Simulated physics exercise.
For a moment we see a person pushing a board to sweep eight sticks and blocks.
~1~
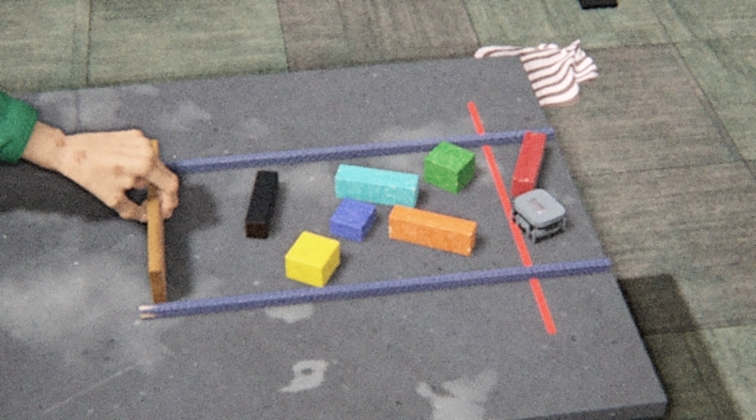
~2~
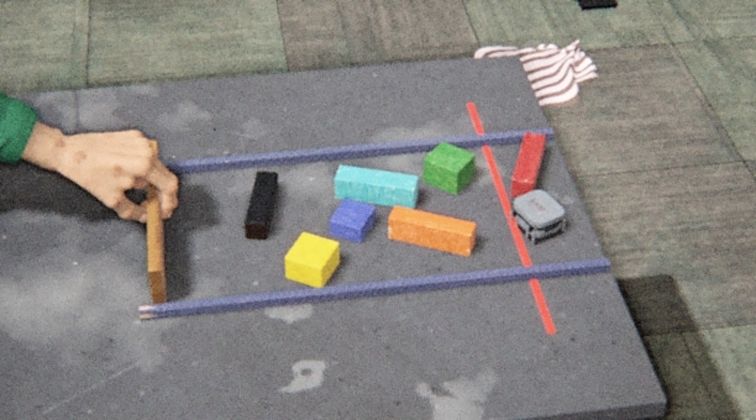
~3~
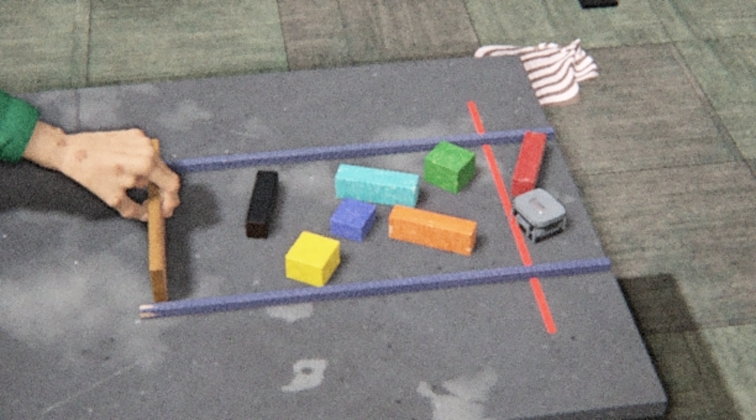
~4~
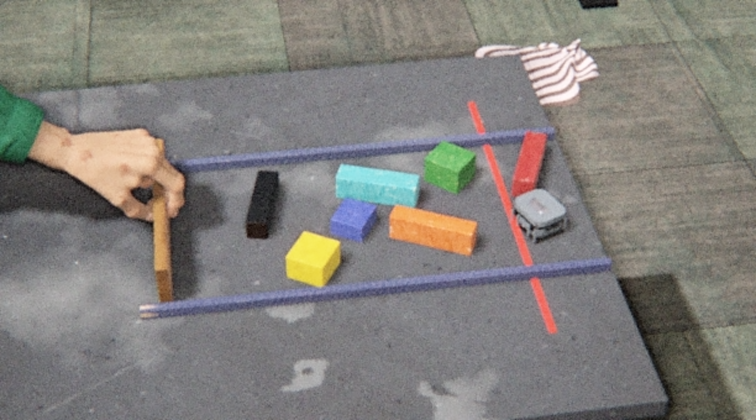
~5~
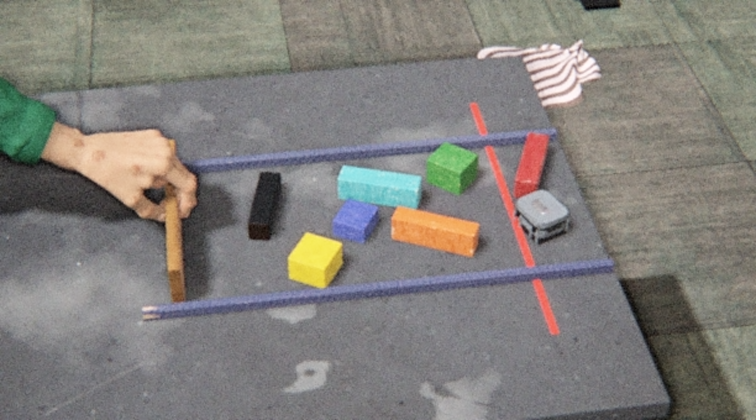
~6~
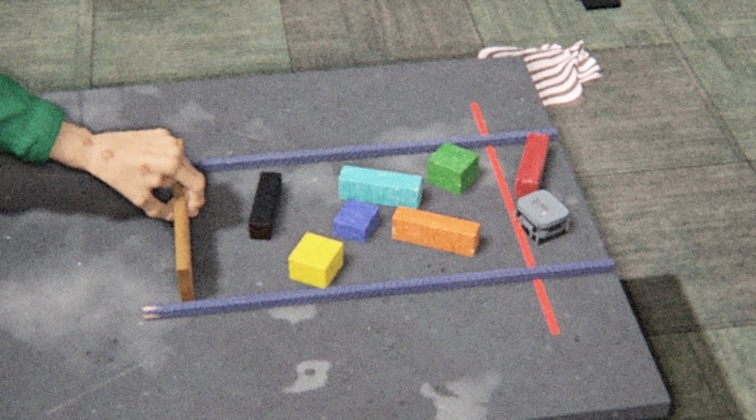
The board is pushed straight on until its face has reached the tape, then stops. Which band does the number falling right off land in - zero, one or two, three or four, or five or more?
Looks like just one or two of them go over the edge.
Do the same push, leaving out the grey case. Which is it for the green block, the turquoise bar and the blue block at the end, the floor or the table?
Final state: Green block in place, turquoise bar in place, blue block in place.
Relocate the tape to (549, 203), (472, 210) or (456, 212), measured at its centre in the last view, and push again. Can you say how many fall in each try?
5, 0, 0.
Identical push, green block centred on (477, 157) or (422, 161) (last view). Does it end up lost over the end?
The green block: Stays put, then stays put.
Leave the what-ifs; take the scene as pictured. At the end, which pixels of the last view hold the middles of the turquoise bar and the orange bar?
The first one ends at (561, 180), the second at (599, 236).
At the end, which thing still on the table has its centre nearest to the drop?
It's the orange bar that is foremost.
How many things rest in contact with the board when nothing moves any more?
The count is 2.
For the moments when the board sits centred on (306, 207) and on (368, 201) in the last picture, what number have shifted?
In order, the tallies are 2 and 5.
A little later, none off yet; red bar at rest near (532, 166); grey case at rest near (542, 217); green block at rest near (453, 169).
Next, none off yet; red bar moving near (541, 162); grey case shifted a little near (564, 217); green block shifted about its own width near (496, 153).
When it is over, the number that fall off is one or two; down, grey case and red bar.
